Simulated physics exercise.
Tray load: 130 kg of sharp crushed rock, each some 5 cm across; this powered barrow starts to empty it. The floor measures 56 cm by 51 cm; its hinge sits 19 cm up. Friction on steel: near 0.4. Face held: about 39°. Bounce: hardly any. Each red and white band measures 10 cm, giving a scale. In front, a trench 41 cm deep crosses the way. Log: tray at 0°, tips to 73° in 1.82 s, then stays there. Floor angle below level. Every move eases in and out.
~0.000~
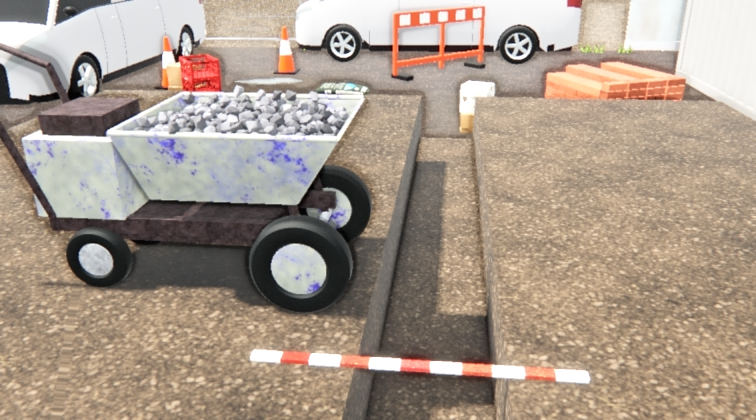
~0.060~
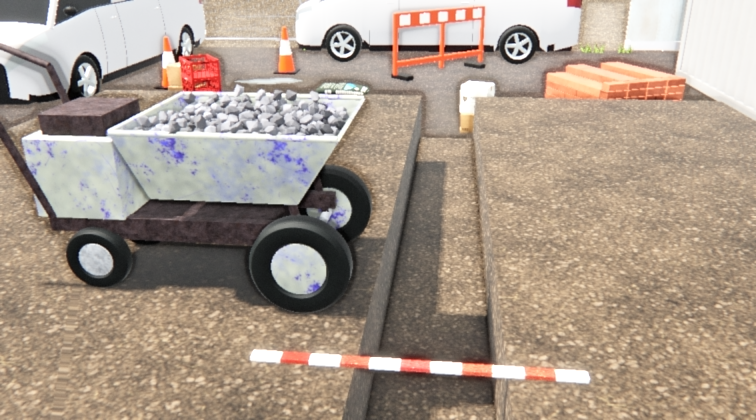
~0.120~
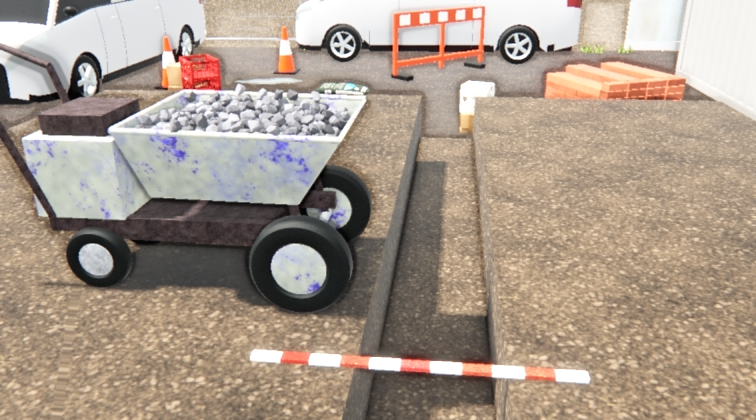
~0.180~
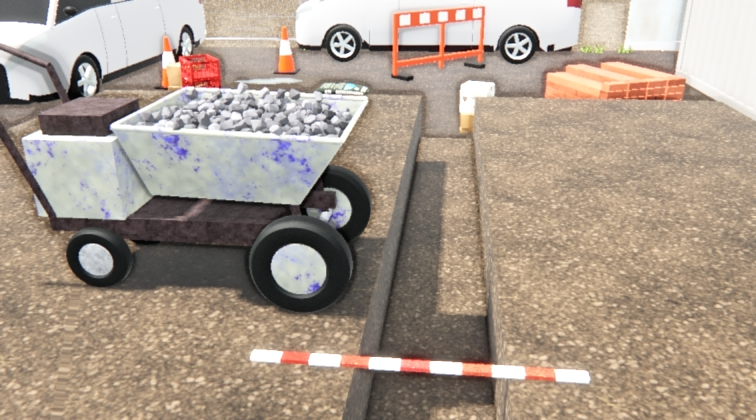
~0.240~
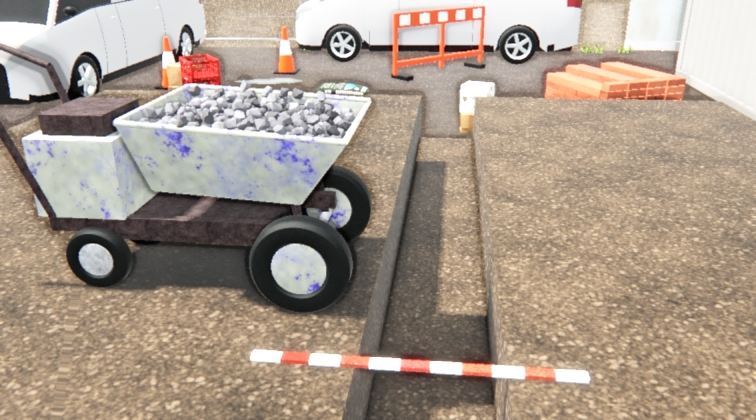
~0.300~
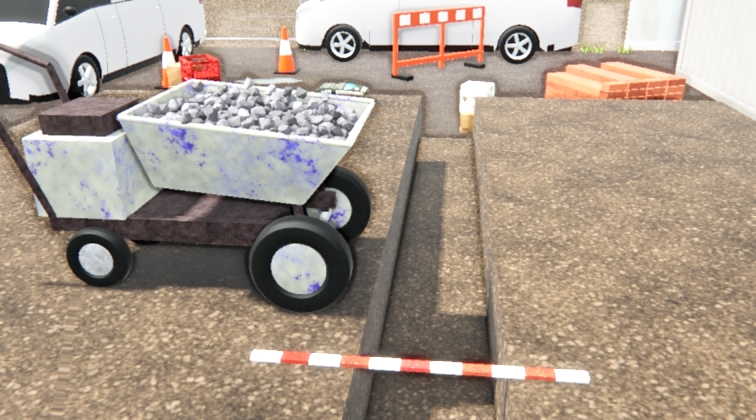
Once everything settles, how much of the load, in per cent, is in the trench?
Once it settles, about 74 per cent of the load is there.
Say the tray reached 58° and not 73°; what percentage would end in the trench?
Some 20% would finish there.
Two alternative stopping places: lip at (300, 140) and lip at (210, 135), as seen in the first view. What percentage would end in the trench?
I'd expect some 85 per cent, then some 55.
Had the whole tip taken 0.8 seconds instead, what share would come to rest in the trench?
60 %.
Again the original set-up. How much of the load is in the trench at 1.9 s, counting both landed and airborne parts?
Roughly 25% by that time.
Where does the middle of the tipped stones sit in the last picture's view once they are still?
Roughly at (462, 346).
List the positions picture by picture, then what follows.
In the first frame, the tray is at 0°, its lip at (337, 140); the top of the load is at (270, 98).
In the second frame, lip at (337, 140), floor tilted 0°, highest stones at (270, 98); the stones move at 0.1 m/s on average.
In the third frame, the tray is at 1°, its lip at (339, 141); the top of the load is at (271, 97); the stones move at 0.1 m/s on average.
In the fourth frame, the tray is at 2°, its lip at (342, 142); the top of the load is at (251, 95); the stones move at 0.2 m/s on average.
In the fifth frame, the tray is at 3°, its lip at (346, 143); the top of the load is at (254, 93); the stones move at 0.2 m/s on average.
In the sixth frame, lip at (350, 145), floor tilted 5°, highest stones at (241, 91); the stones move at 0.3 m/s on average.
After 1.4 s the floor is at 61°; 99 % in the tray, 1 % in the trench; the foremost stones are at (469, 258).
After 1.9 s the floor is at 73°; 68 % in the tray, 27 % in the trench, 5 % past the trench; the foremost stones are at (562, 279).
After 2.3 s the floor is at 73°; 46 % in the tray, 45 % in the trench, 9 % past the trench; the foremost stones are at (604, 282).
After 4.2 s the floor is at 73°; 17 % in the tray, 74 % in the trench, 9 % past the trench; the foremost stones are at (607, 283).
